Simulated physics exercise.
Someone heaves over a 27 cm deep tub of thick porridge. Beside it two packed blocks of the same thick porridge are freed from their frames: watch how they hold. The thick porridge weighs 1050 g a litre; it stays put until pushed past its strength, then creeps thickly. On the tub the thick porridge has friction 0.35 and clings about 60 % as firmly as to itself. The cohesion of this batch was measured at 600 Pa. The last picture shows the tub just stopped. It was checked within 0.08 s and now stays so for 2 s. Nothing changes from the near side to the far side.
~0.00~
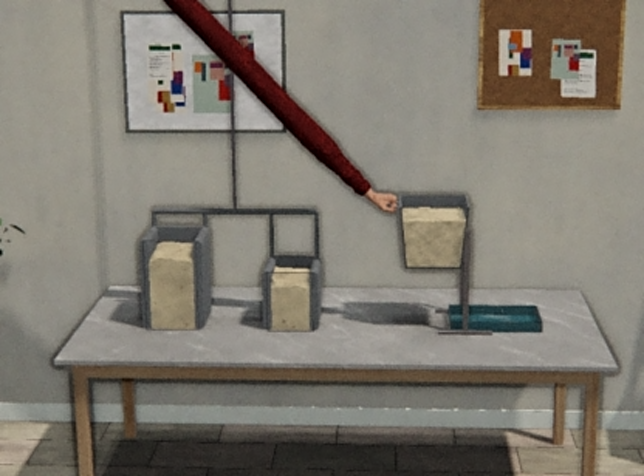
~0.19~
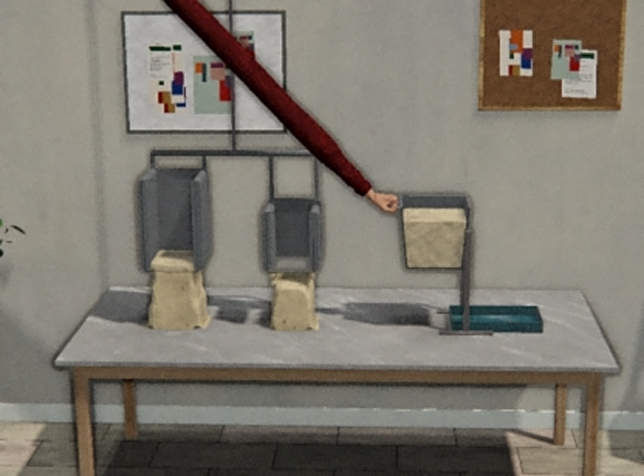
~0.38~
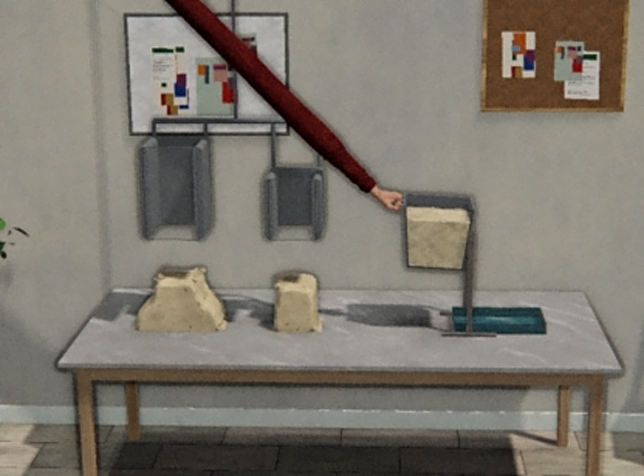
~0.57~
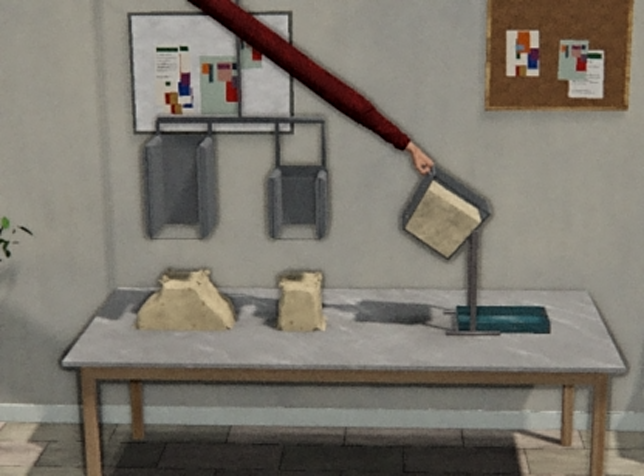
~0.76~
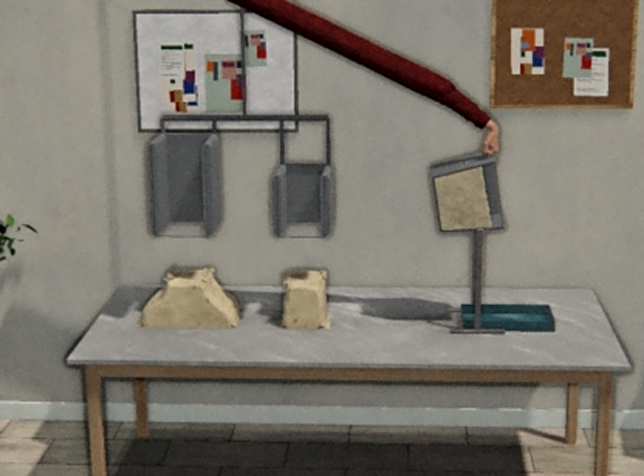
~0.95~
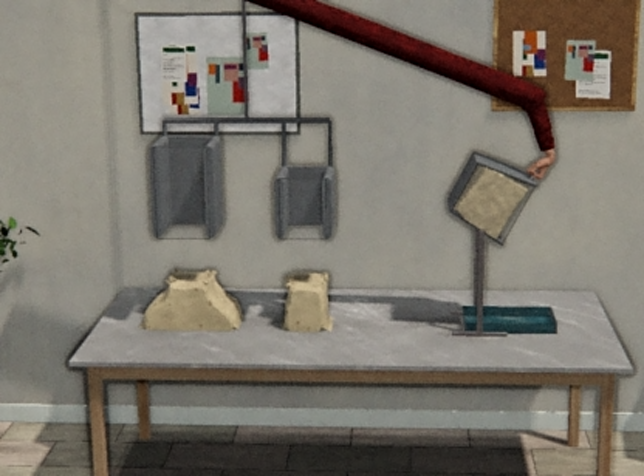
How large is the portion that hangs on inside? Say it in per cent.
About 0 %.
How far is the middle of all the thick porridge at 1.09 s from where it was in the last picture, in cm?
About 14 cm.
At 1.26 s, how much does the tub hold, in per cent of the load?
About 0 %.
After 1.09 s, the tub is at 118 degrees and holds 56 %.
After 1.26 s, the tub is at 118 degrees and holds 0 %.
After 1.43 s, the tub is at 118 degrees and holds 0 %.
After 1.60 s, the tub is at 118 degrees and holds 0 %.
After 2.95 s, the tub is at 118 degrees and holds 0 %.
